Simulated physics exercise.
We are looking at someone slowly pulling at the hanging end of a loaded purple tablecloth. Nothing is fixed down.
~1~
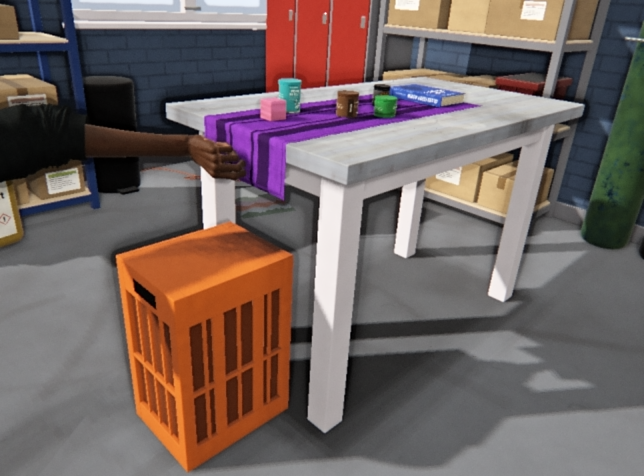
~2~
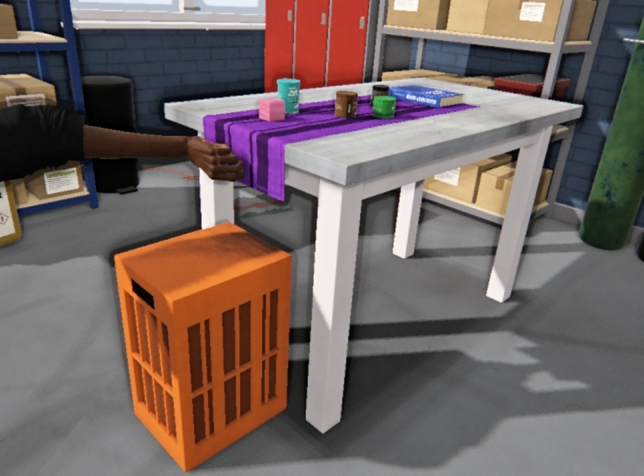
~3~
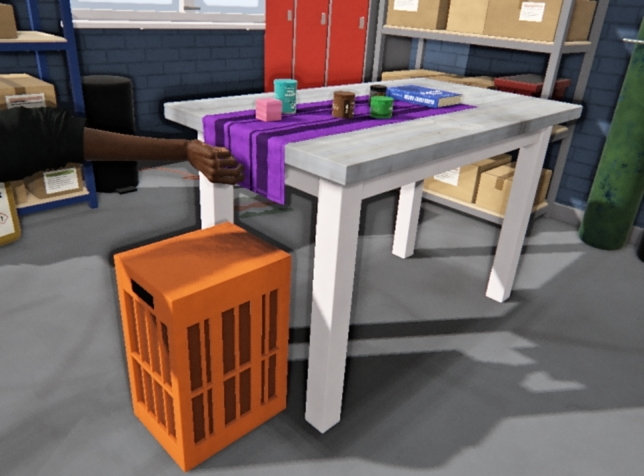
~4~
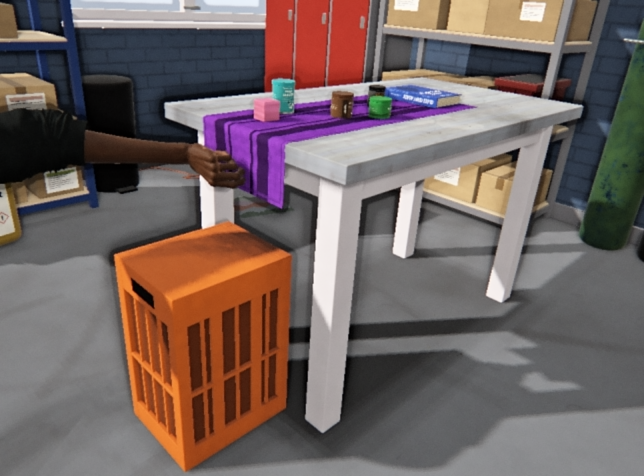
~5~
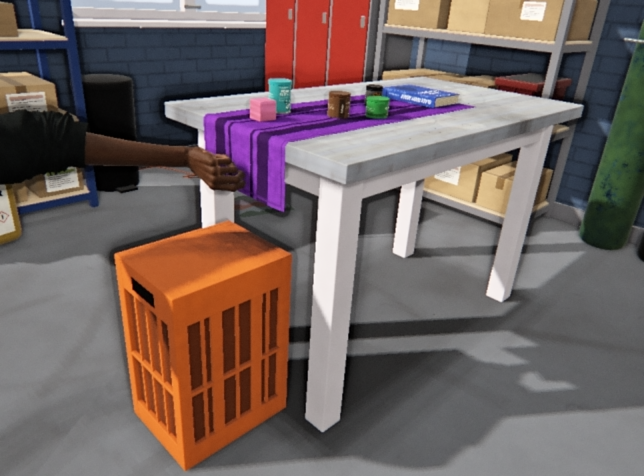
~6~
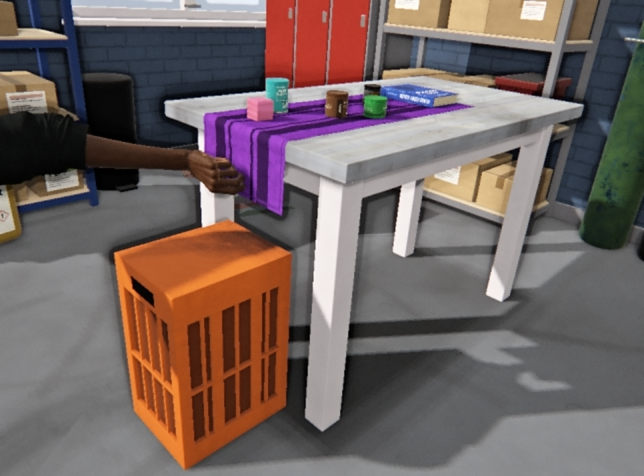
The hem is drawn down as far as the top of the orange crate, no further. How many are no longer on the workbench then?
The workbench loses one.
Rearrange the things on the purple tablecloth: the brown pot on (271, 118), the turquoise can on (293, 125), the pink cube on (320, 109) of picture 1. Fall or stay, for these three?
The brown pot falls; the turquoise can falls; the pink cube holds on.
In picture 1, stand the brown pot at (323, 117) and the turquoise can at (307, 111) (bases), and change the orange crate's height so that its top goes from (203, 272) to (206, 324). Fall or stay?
The brown pot drops off; the turquoise can comes down.
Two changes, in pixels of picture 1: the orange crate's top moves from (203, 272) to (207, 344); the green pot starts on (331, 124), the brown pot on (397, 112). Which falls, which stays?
The green pot drops off; the brown pot survives.
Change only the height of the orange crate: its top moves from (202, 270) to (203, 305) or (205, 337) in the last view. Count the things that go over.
The count: 2 and 3.
Early on, hem near (241, 209); all still up.
Midway, hem near (240, 229); all still up.
Near the end, hem on the crate; pink cube gone.
Finally, hem on the crate; pink cube gone. The count of fallen things is one.
